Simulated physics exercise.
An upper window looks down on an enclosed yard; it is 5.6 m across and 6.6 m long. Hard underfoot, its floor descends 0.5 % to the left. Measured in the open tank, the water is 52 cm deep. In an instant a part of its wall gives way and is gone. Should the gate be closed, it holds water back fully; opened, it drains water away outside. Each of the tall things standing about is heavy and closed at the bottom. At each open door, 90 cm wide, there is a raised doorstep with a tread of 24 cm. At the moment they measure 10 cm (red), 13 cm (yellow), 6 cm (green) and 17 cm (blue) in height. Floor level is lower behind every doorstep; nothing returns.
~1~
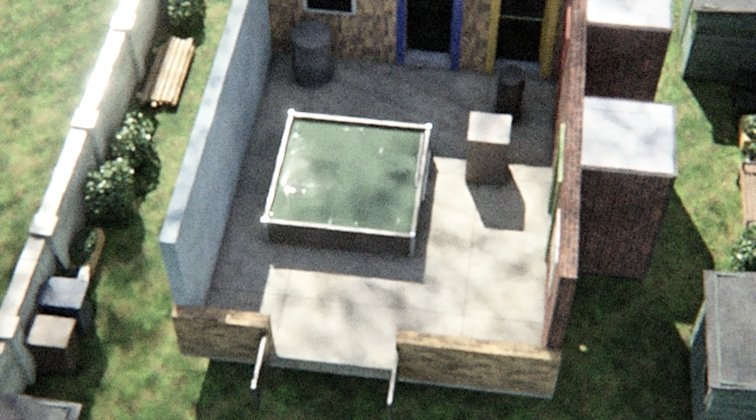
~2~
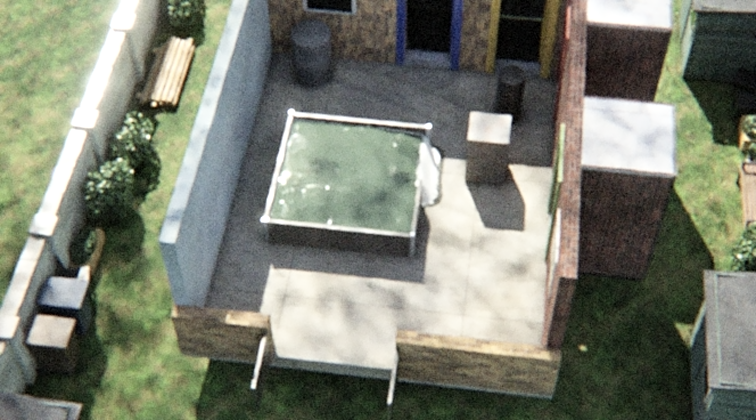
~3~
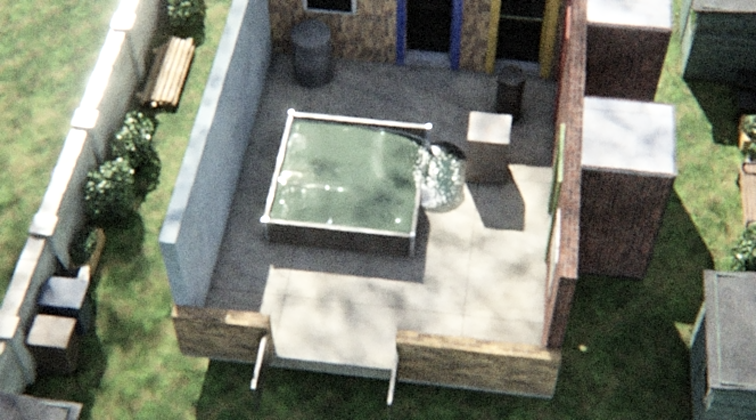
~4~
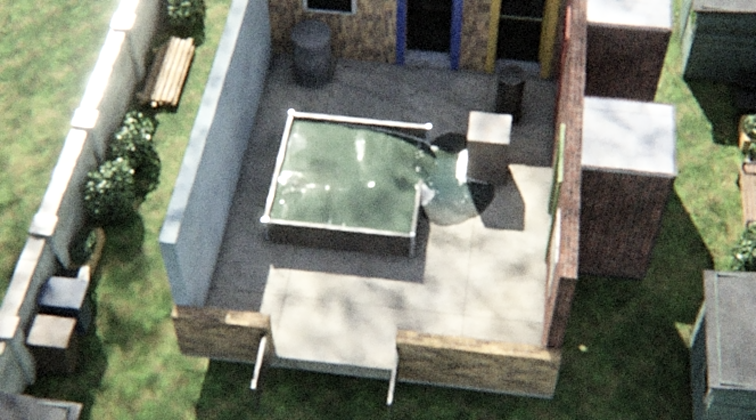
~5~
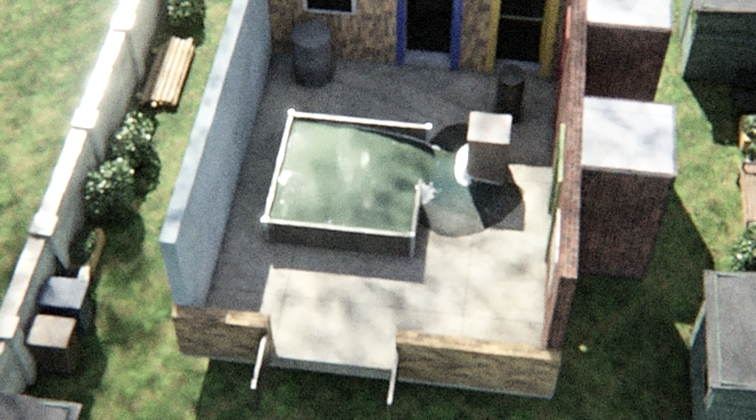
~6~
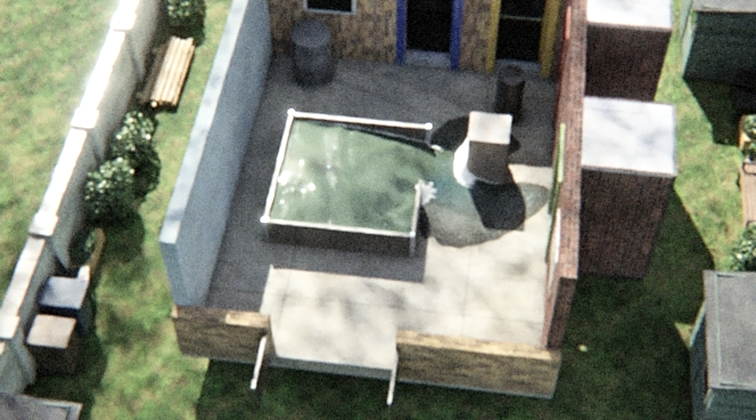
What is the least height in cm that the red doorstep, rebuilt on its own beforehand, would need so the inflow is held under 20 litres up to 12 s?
Around 13.5 cm would be enough.
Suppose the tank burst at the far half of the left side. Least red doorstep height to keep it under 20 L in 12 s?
Roughly 11.5 cm.
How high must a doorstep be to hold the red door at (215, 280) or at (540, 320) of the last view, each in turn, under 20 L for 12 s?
Minimums: About 8.0 cm and 8.5 cm.
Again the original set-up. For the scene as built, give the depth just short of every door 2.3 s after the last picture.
Depths in cm - red: 13, yellow: 14, green: 13, blue: 15.
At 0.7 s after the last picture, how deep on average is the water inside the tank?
Close to 41 cm deep on average.
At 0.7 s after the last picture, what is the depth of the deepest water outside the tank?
About 44 cm.
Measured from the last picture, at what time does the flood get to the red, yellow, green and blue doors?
The red door gets it at 1.0 s, the yellow door at 0.9 s, the green door at 0.2 s and the blue door at 1.1 s.
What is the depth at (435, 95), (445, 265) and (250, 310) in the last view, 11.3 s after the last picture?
The depths come to about 4, 3 and 10 cm.
Then, 0.7 s after the last picture water covers 20 % of the floor, deepest (44 cm) near (461, 173); it has not reached the red door.
Then, 2.3 s after the last picture water covers 50 % of the floor, deepest (32 cm) near (461, 173); 13 cm at the red door, 3 litres in over its 10 cm doorstep.
Then, 11.3 s after the last picture water covers 100 % of the floor, deepest (12 cm) near (219, 254); 7 cm at the red door, 54 litres in over its 10 cm doorstep.
At the red door as built, the water peaked near 17 cm, 3.1 s after the last picture.
Run again over the same 12 s with other heights there, 31 litres in over 12 cm, 9 litres over 16 cm. The limit of 20 litres is kept from about 13.5 cm up.
